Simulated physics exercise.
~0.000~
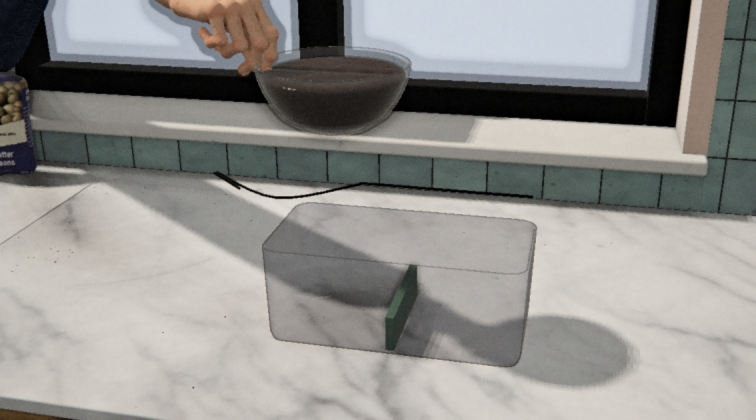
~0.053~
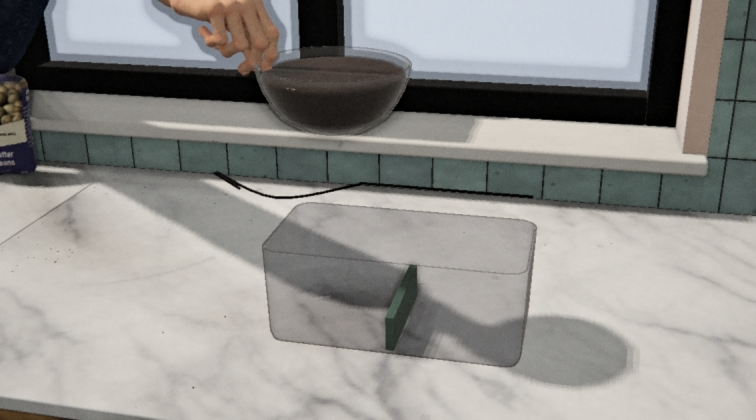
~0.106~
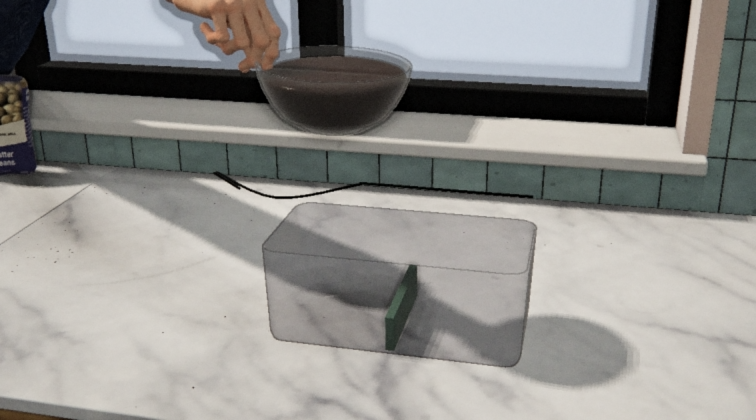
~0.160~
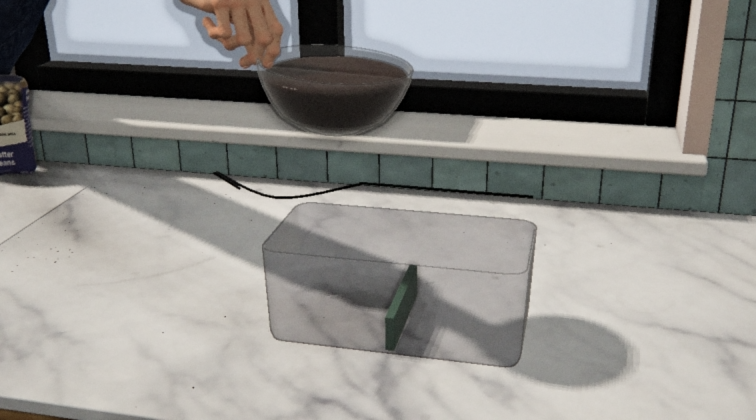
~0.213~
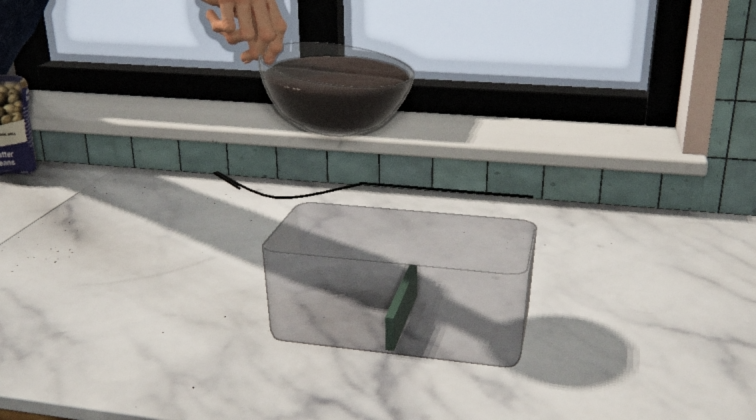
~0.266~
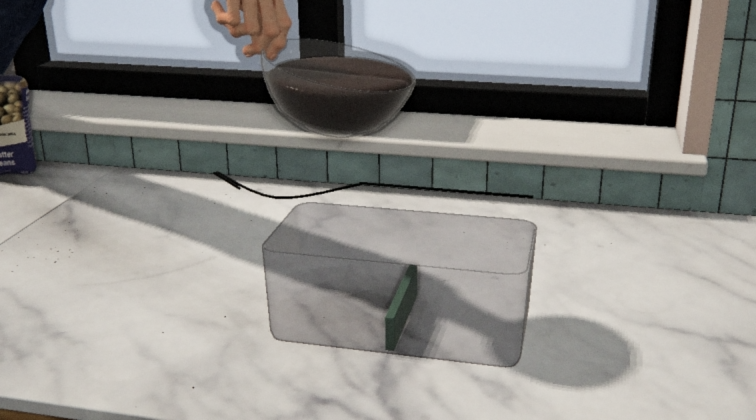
The clip shows a hand beside a glass bowl of dark liquid on a windowsill, above a clear, empty basin with a green divider on a marble counter; the bowl leans slightly to the right as the hand shifts.
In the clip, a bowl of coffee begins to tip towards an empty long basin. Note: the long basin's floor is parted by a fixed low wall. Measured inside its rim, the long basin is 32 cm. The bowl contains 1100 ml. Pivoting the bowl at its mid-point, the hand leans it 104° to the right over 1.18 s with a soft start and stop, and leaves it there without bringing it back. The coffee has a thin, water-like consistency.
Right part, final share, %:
88 %.
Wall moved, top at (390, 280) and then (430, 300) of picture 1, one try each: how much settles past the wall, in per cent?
Try 1: 95 %; try 2: 65 %.
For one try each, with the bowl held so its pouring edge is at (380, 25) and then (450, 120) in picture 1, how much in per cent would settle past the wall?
80 per cent first, 75 per cent second.
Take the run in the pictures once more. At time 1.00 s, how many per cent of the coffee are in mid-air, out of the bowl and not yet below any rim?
Some 6 % is up in the air.
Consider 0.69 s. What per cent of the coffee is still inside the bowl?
Portion remaining: Approx. 34 per cent.
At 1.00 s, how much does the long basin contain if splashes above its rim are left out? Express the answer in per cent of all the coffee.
Around 94 parts in a hundred.
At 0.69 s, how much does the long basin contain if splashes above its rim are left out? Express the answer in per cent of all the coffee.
Roughly 24 per cent.
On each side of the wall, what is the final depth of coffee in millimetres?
The left ends up at roughly 4 mm, with the right at roughly 42 mm.
Then, 0.69 s in, the tilt is 66° and 35 per cent is still to pour, 0 is left of the wall and 23 right of it.
Then, 1.00 s in, the tilt is 98° and 0 per cent is still to pour, 6 is left of the wall and 87 right of it.
Then, 1.33 s in, the tilt is 104° and 0 per cent is still to pour, 11 is left of the wall and 88 right of it.
Then, 1.68 s in, the tilt is 104° and 0 per cent is still to pour, 11 is left of the wall and 88 right of it.
Finally, 11 per cent lies left of the wall, 88 right of it and 1 outside.
